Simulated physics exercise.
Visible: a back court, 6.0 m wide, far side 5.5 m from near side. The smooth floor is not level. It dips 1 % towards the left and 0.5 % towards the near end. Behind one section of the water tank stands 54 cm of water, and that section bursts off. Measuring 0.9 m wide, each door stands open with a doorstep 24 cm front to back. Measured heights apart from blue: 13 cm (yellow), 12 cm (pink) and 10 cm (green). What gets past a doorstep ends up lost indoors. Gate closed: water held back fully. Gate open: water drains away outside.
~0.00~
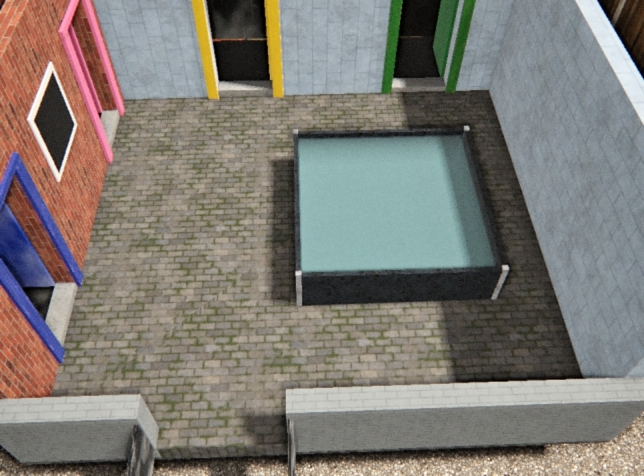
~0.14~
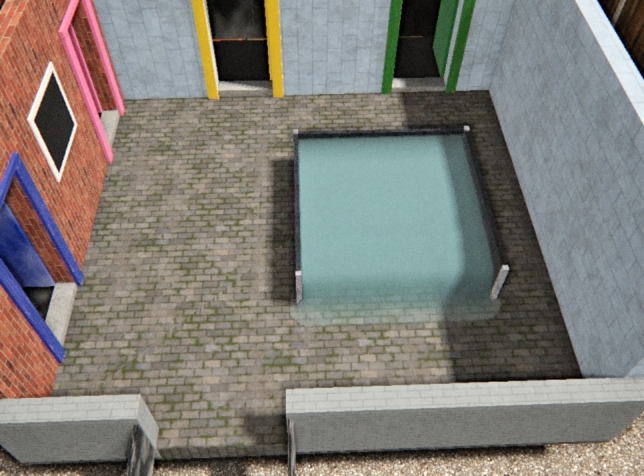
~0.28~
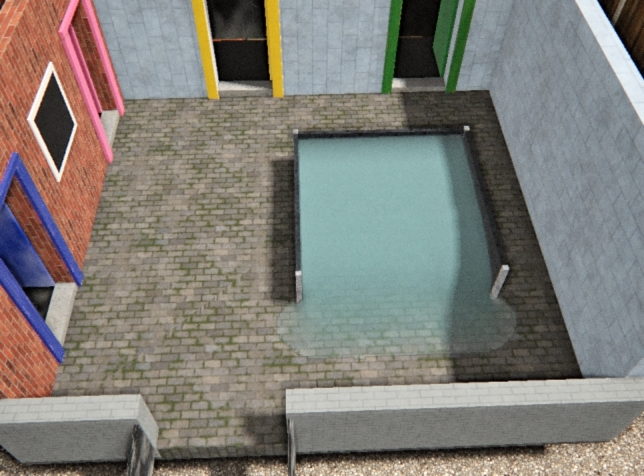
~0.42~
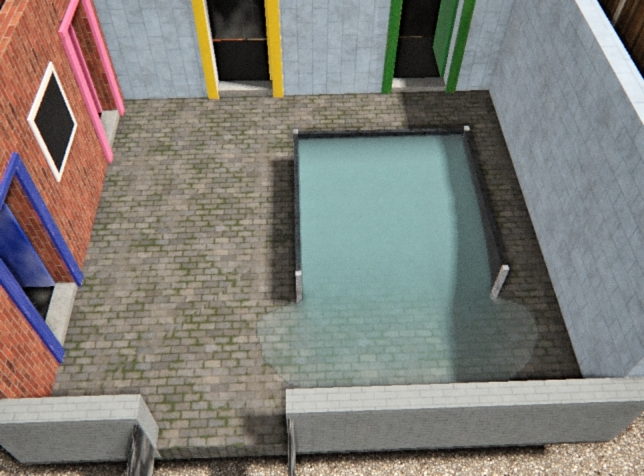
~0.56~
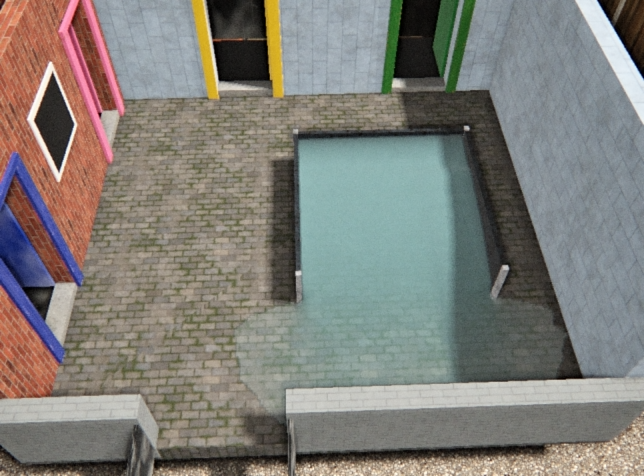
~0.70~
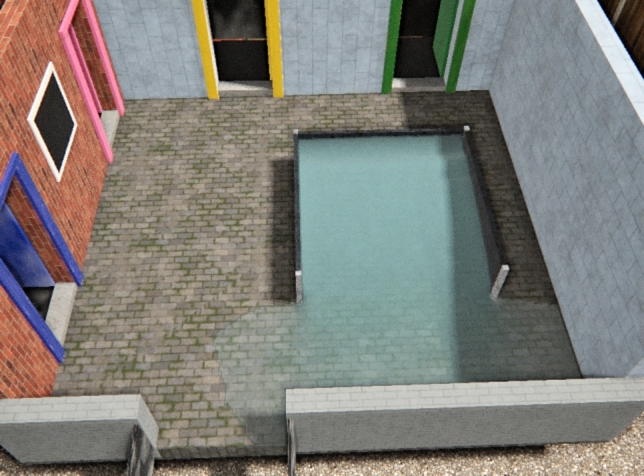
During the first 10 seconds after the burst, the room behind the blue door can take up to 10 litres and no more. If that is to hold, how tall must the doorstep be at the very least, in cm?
Close to 15 cm is just enough.
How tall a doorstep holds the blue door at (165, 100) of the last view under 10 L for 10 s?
You'd want it roughly 12.0 cm high.
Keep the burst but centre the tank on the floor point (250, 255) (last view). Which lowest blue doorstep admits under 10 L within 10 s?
It must be around 6.0 cm tall.
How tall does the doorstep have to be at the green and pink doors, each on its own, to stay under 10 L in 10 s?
Some 12.5 cm for green, some 14.0 cm for pink.
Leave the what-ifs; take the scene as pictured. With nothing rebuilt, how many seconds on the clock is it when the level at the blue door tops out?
Approximately 3.6 s.
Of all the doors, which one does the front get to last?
Door: Yellow.
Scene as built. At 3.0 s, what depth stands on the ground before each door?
Blue door 17 cm, yellow door 0 cm, pink door 0 cm, green door 0 cm.
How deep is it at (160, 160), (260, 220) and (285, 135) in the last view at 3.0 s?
Approx. 0 / 0 / 0 cm.
After 1.4 s water covers 20 % of the floor, deepest (42 cm) near (408, 401); it has not reached the blue door.
After 3.0 s water covers 45 % of the floor, deepest (36 cm) near (573, 410); 17 cm at the blue door, 1 litre in over its 11 cm doorstep.
After 10.0 s water covers 100 % of the floor, deepest (14 cm) near (90, 244); 9 cm at the blue door, 53 litres in over its 11 cm doorstep.
At the blue door as built, the water arrived by 2.7 s and peaked near 18 cm at 3.6 s.
With a doorstep of 12.5 cm, 33 litres would have come in within the 10 s; with 17 cm, 3 litres. So under 10 litres takes about 15 cm.
